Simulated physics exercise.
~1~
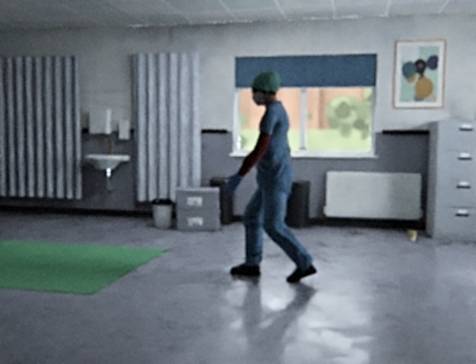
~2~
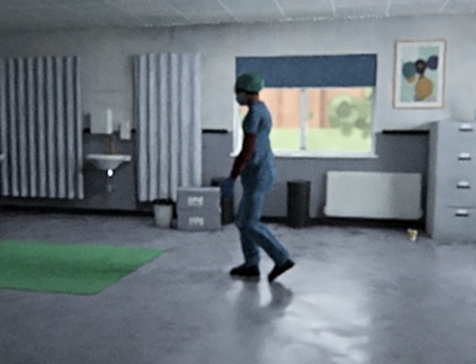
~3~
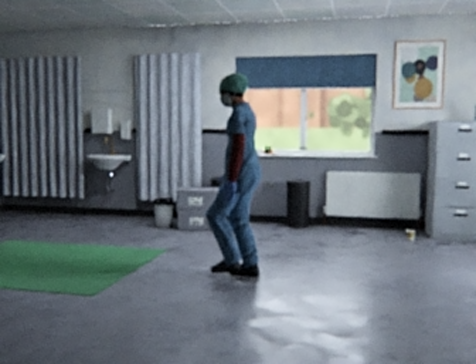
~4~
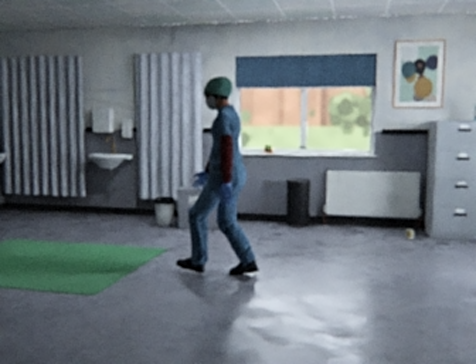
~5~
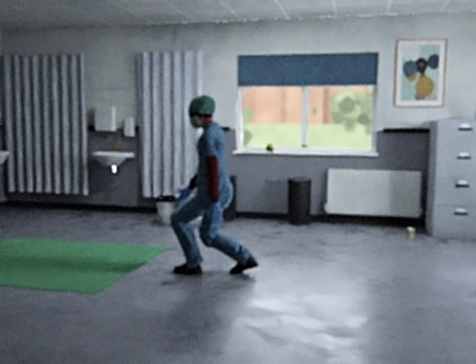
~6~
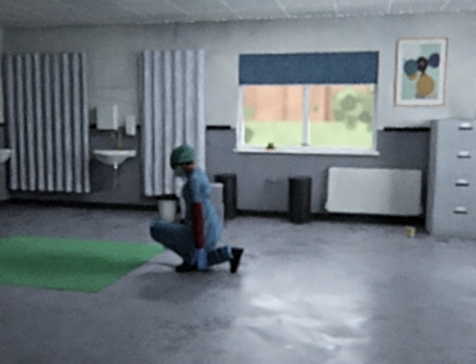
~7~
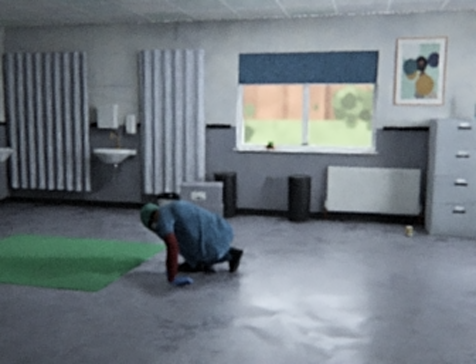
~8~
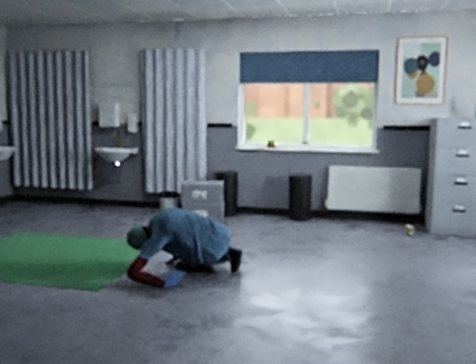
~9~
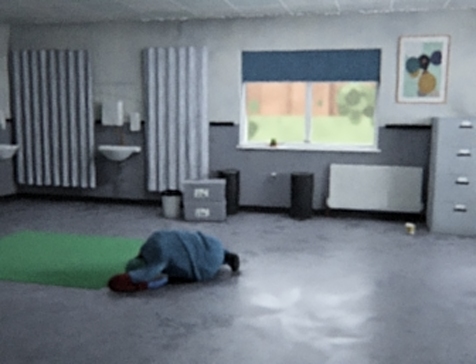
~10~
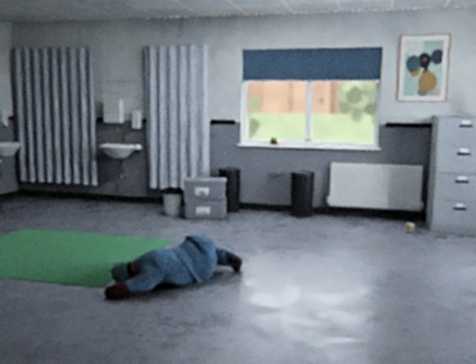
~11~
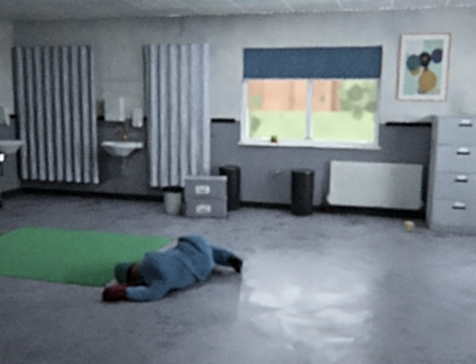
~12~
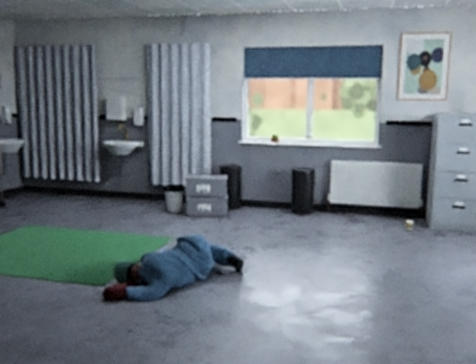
In a grey room with curtains, a sink and a window, a person in blue clothes and a green cap walks left towards a green mat, sinks to the knees, folds forward onto the hands and ends lying still on the floor, head short of the mat's near edge.
